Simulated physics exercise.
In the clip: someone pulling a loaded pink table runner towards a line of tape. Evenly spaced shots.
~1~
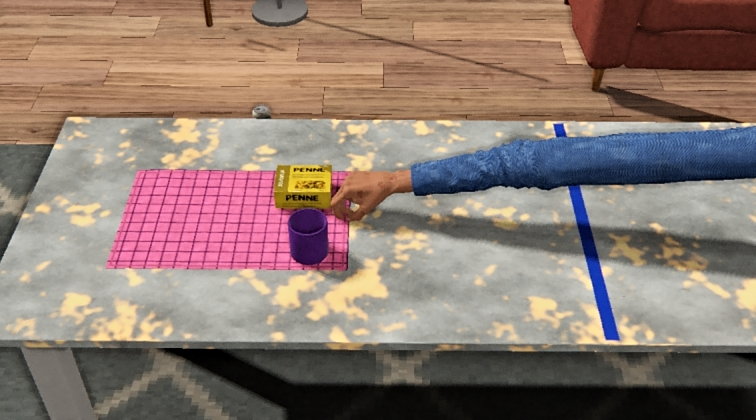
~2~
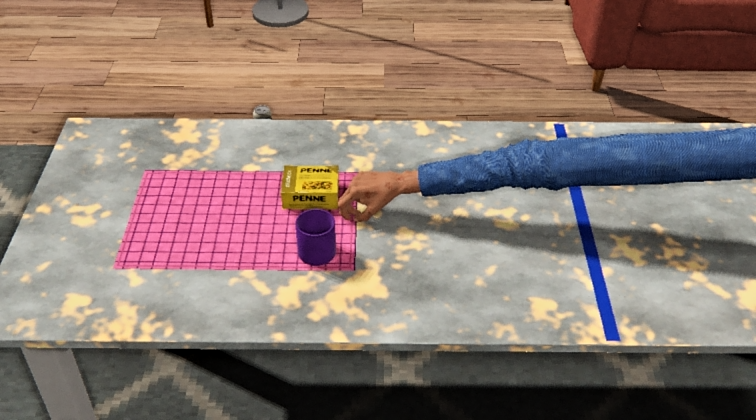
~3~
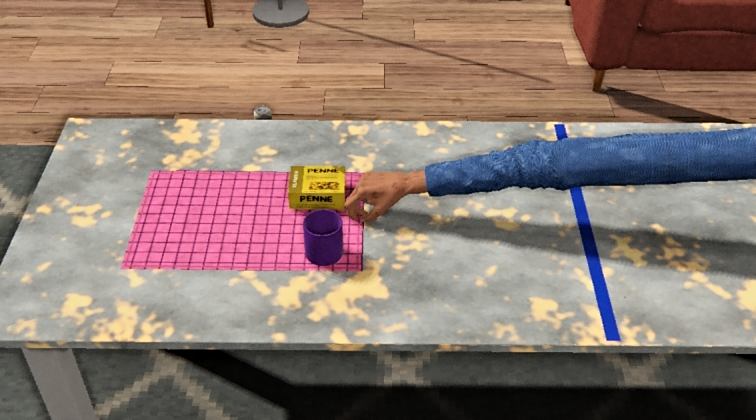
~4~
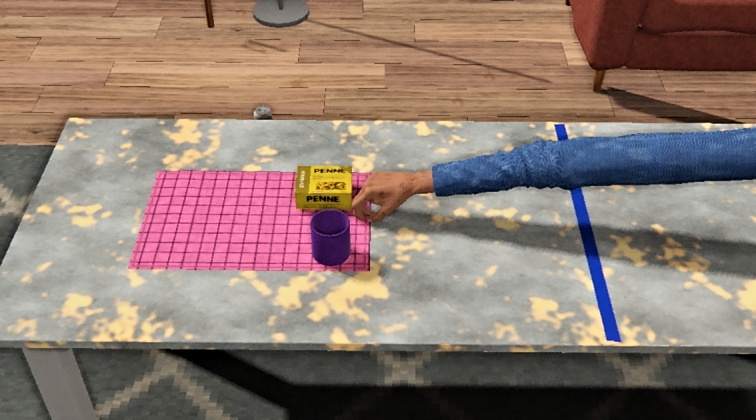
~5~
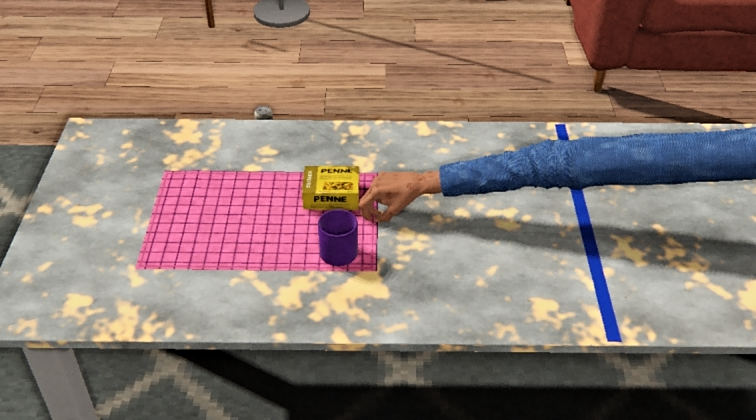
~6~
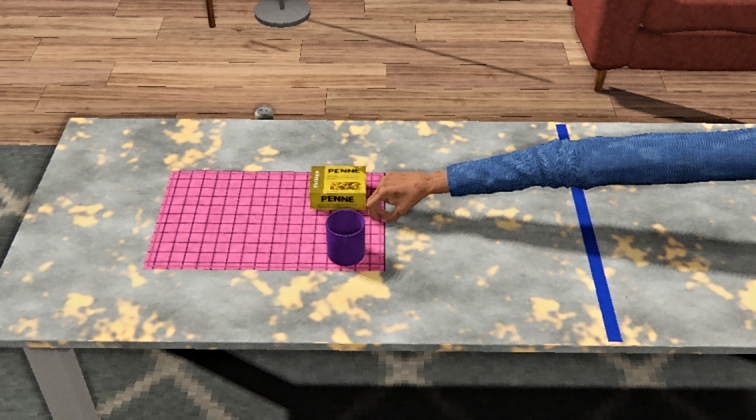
The clip shows a hand pulling a pink checked table runner slowly to the right across a mottled table towards a blue tape line, with a yellow penne packet and a purple mug riding along on it.
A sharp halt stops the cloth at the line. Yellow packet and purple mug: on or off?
Yellow packet - on; purple mug - on.
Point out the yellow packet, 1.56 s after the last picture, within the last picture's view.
By then you'd find it at pixel (535, 189).
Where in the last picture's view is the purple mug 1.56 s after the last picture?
At that moment it is at (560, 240).
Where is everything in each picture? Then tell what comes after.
In the first frame, table runner end (347, 270); yellow packet (303, 178); purple mug (308, 221); tape (608, 320).
In the second frame, table runner end (355, 271), far hem (113, 269); purple mug (315, 222).
In the third frame, table runner end (362, 271); yellow packet (317, 179).
In the fourth frame, table runner end (369, 271), far hem (128, 269); purple mug (330, 222).
In the fifth frame, table runner end (377, 272); yellow packet (331, 179).
In the sixth frame, table runner end (384, 272), far hem (143, 269); yellow packet (338, 179); purple mug (345, 222); tape (610, 321).
Then, 1.45 s on from there, hem at the tape; yellow packet on the cloth near (526, 189); purple mug on the cloth near (549, 240).
Then, 1.56 s on from there, hem at the tape; yellow packet on the cloth near (536, 189); purple mug on the cloth near (560, 240).
In the end, hem at the tape; yellow packet on the cloth near (536, 189); purple mug on the cloth near (560, 240). The yellow packet keeps its seat and the purple mug stays on the cloth.
